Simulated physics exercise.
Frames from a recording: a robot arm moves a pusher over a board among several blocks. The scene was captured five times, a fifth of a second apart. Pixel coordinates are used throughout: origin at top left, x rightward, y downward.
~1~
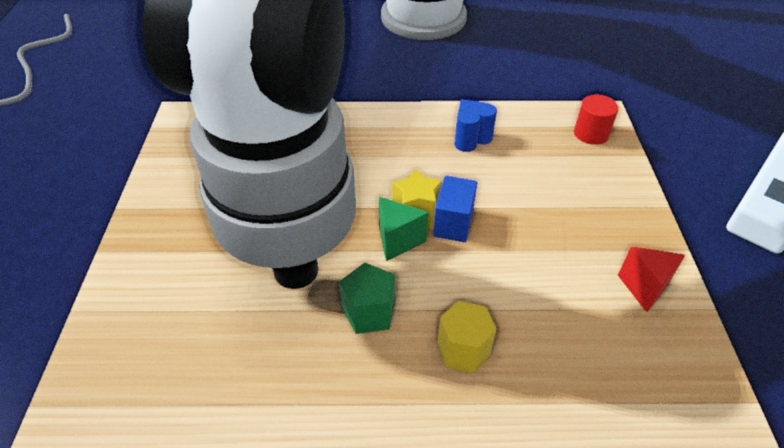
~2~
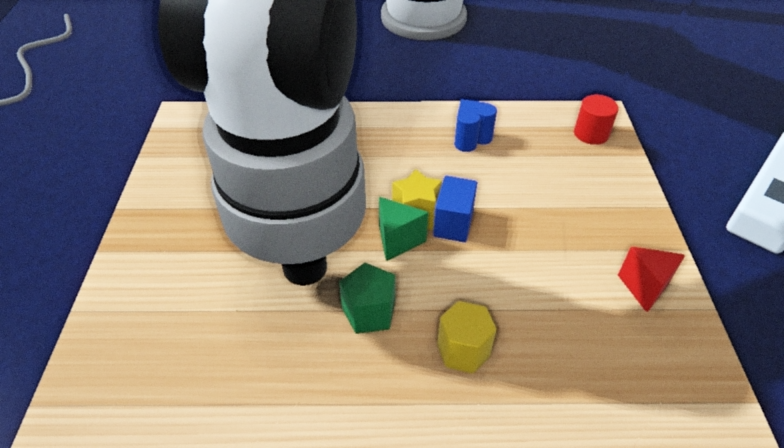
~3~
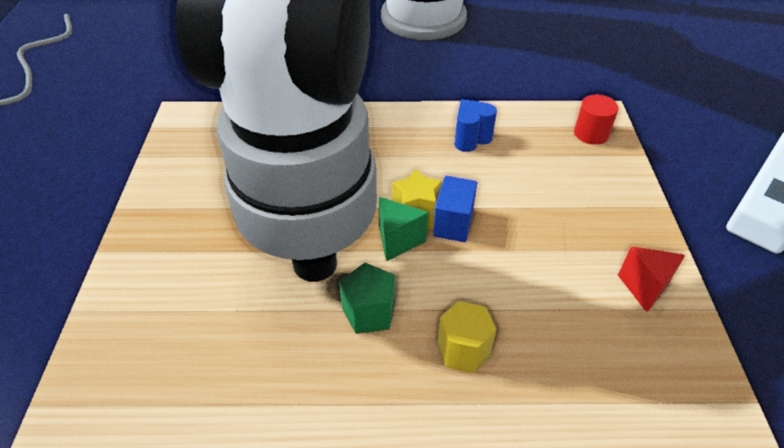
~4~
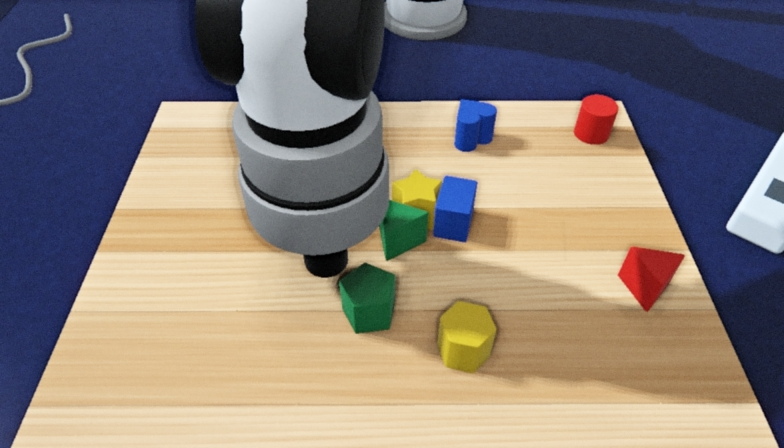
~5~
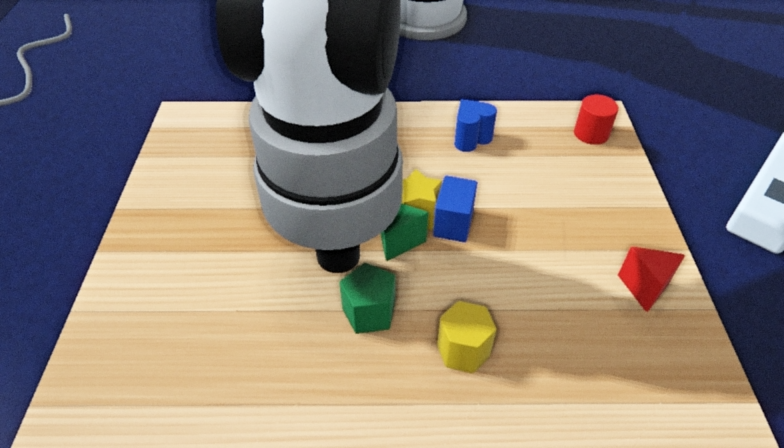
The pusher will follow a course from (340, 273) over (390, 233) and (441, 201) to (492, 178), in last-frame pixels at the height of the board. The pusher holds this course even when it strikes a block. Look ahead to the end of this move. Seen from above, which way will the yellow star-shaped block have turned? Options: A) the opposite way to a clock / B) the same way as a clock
A (the opposite way to a clock)
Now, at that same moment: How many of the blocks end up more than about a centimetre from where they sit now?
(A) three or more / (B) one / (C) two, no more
My answer is option A.
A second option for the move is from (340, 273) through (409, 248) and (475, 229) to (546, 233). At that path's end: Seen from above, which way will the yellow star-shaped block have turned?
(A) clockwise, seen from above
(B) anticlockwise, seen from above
Choice B: Anticlockwise, seen from above.
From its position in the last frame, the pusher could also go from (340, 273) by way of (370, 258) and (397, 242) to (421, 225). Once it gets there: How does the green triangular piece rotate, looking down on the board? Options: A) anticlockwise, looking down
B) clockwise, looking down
It's A.
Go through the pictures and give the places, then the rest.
Lower end of the pusher (296, 272), tops of blocks, green pentagon (368, 284), green triangular piece (398, 213), yellow star-shaped block (418, 186), blue oblong block (457, 193), in the first picture.
Pusher (305, 269), blocks as before, in the second picture.
Pusher (315, 265), blocks as before, in the third picture.
Pusher (327, 261), blocks as before, in the fourth picture.
Pusher (339, 257), green pentagon (368, 284), green triangular piece (398, 213), yellow star-shaped block (418, 186), blue oblong block (457, 193), in the fifth picture.
What follows on the original path. One third of the way, pusher (390, 216); green triangular piece (427, 201); yellow star-shaped block (435, 172), turned 15° anticlockwise; blue oblong block (475, 190).
Two thirds of the way, pusher (442, 184); green triangular piece (462, 195), turned 55° clockwise; yellow star-shaped block (466, 154), turned 25° anticlockwise; blue oblong block (492, 190), turned 25° anticlockwise.
At the end, pusher (495, 161); green pentagon not moved; green triangular piece (463, 195), turned 60° clockwise; yellow star-shaped block (513, 129), turned 35° anticlockwise; blue oblong block (497, 189).
